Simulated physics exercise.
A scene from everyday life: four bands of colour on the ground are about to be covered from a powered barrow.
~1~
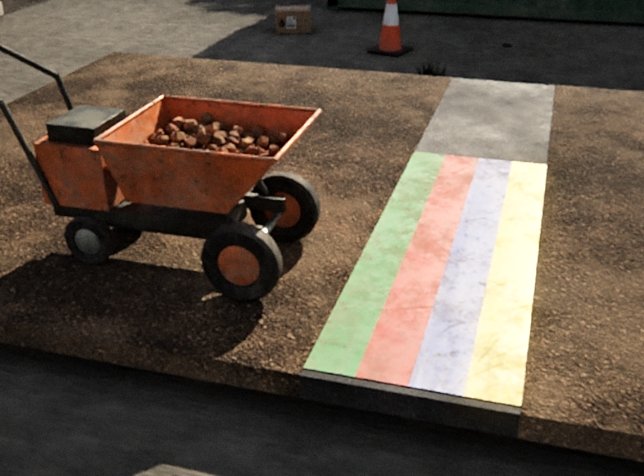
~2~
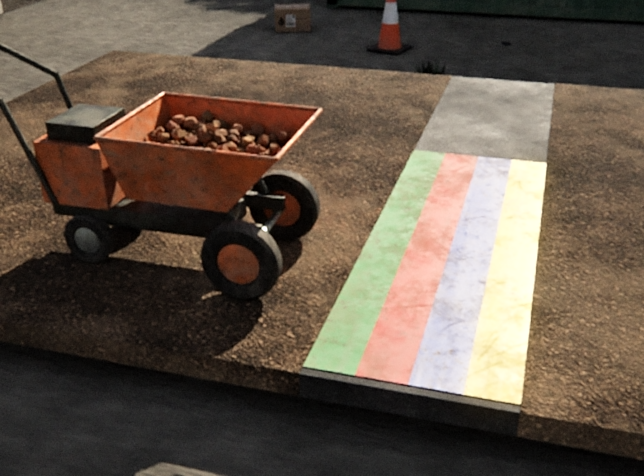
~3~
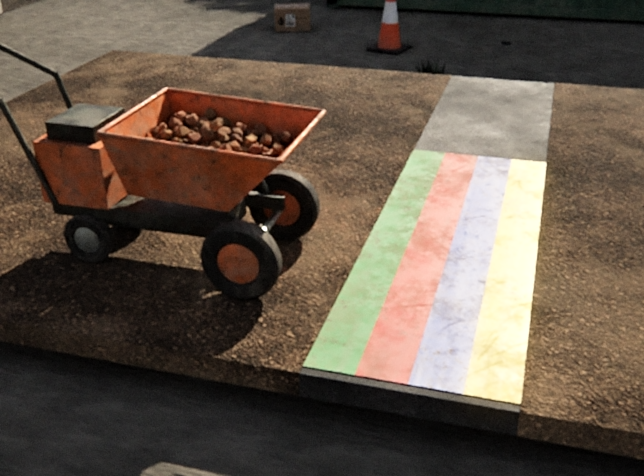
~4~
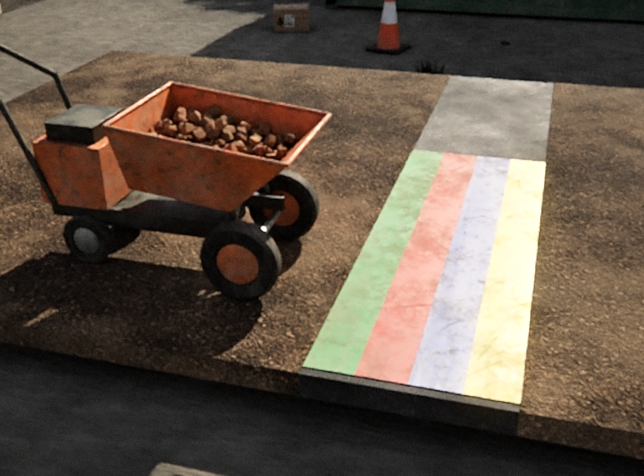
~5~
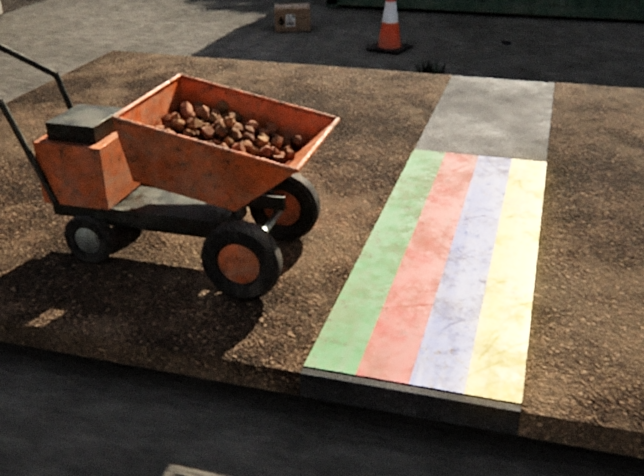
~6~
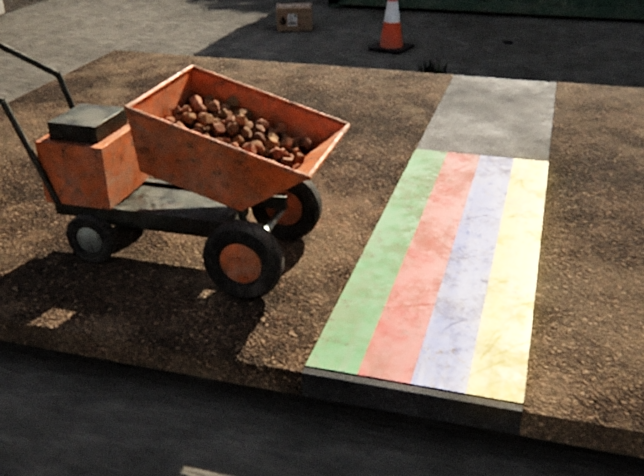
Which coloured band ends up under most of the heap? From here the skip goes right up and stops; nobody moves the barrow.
The red one.
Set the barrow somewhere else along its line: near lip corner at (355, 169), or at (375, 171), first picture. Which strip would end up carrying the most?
The yellow one for the first spot, yellow for the second.
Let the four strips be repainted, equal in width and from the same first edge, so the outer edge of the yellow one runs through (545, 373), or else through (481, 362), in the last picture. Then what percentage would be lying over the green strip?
10 % and 0 %, near enough.
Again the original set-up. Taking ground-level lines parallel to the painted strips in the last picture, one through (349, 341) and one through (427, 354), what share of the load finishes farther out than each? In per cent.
Close to 70 and 30 per cent respectively.
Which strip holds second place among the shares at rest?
That would be blue, in second.
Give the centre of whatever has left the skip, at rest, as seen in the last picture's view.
I'd put the middle somewhere around (438, 281).
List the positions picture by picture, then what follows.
Lip of the skip at (274, 161), level; top of the load at (200, 148), clay clods; green strip at (344, 339); red strip at (394, 347); blue strip at (445, 355); yellow strip at (498, 364), in the first picture.
Lip of the skip at (276, 160), level; top of the load at (200, 146), in the second picture.
Lip of the skip at (280, 162), tipped barely; top of the load at (193, 137), in the third picture.
Lip of the skip at (286, 166), tipped a little; top of the load at (197, 134), in the fourth picture.
Lip of the skip at (296, 171), tipped a little; top of the load at (195, 135), in the fifth picture.
Lip of the skip at (308, 178), tipped clearly; top of the load at (205, 130); green strip at (346, 336); red strip at (396, 344); blue strip at (447, 352); yellow strip at (500, 361), in the sixth picture.
Soon, skip tipped steeply; all in the skip.
A while on, skip tipped right over; most in the skip; a small part over the green strip; about a quarter over the red strip; a stray few over the blue strip.
Towards the end, skip tipped right over; about a quarter in the skip; a small part over the green strip; about a third over the red strip; about a quarter over the blue strip; a small part over the yellow strip; a stray few off the paint.
Finally, skip tipped right over; about a quarter in the skip; a small part over the green strip; about a third over the red strip; about a quarter over the blue strip; a small part over the yellow strip; a stray few off the paint.
